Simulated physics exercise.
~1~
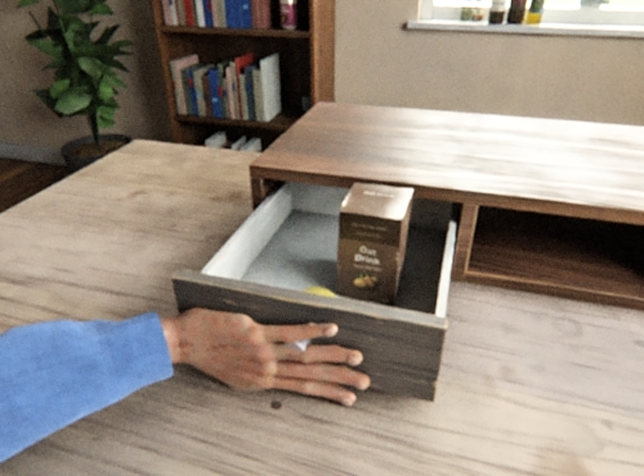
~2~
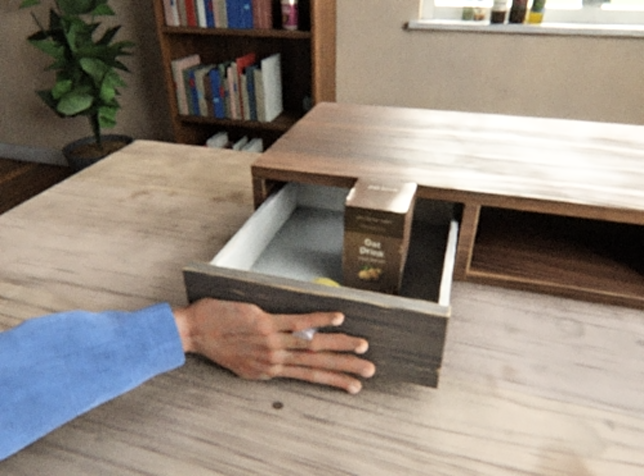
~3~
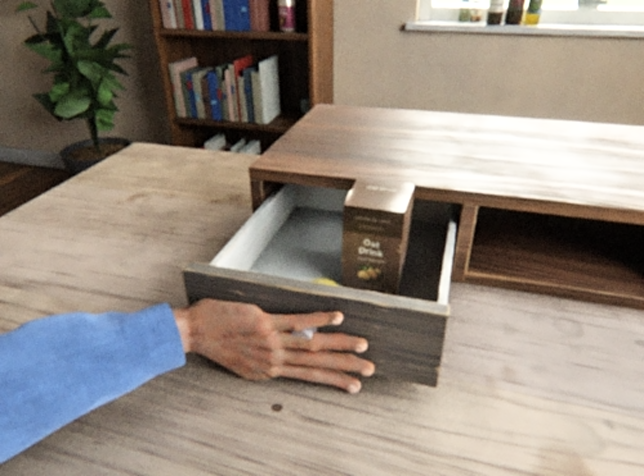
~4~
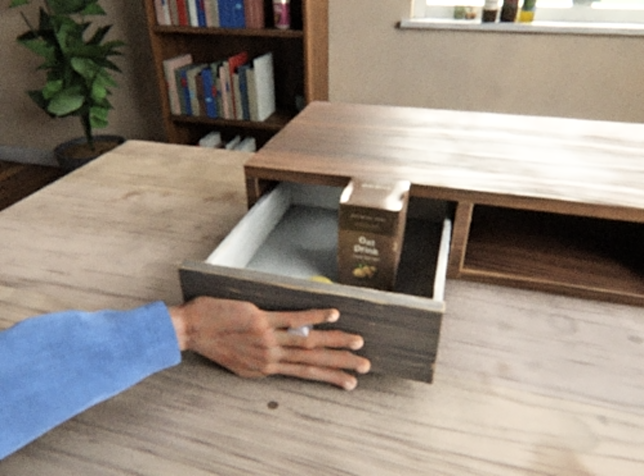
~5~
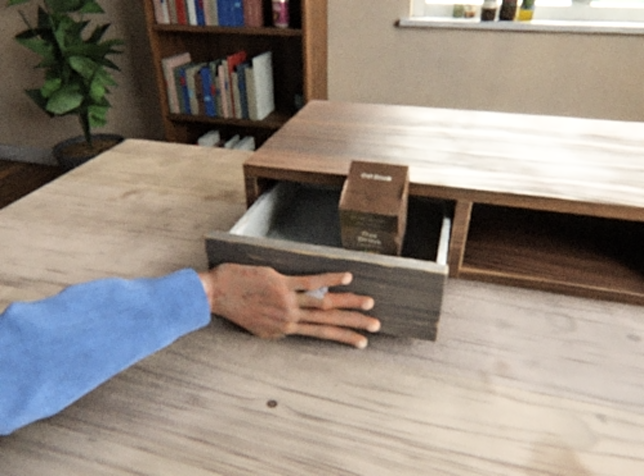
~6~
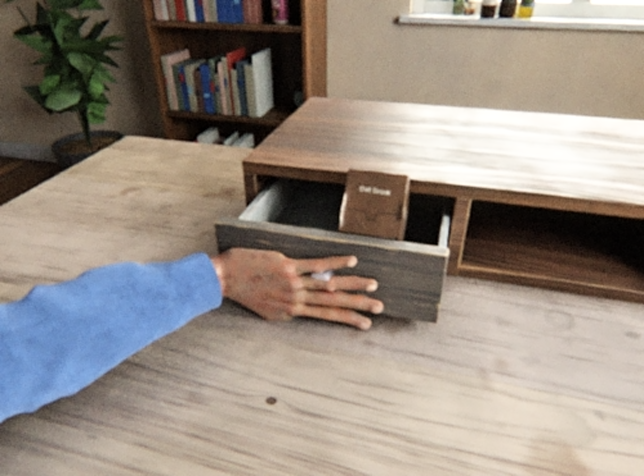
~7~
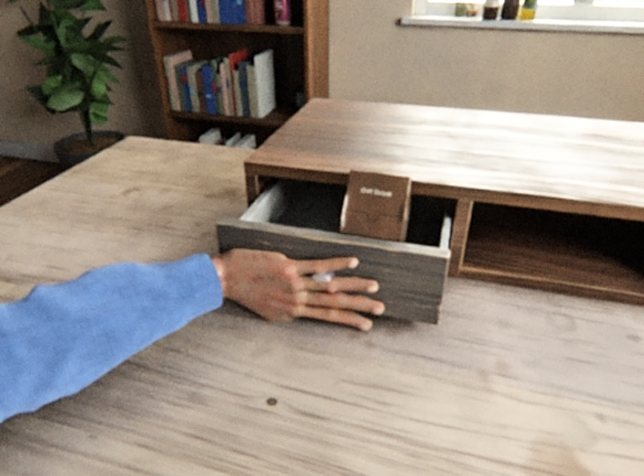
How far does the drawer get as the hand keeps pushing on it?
It does not get all the way in. It jams partway and stays ajar, with the tall brown carton leaning in the opening at the chest's top edge.
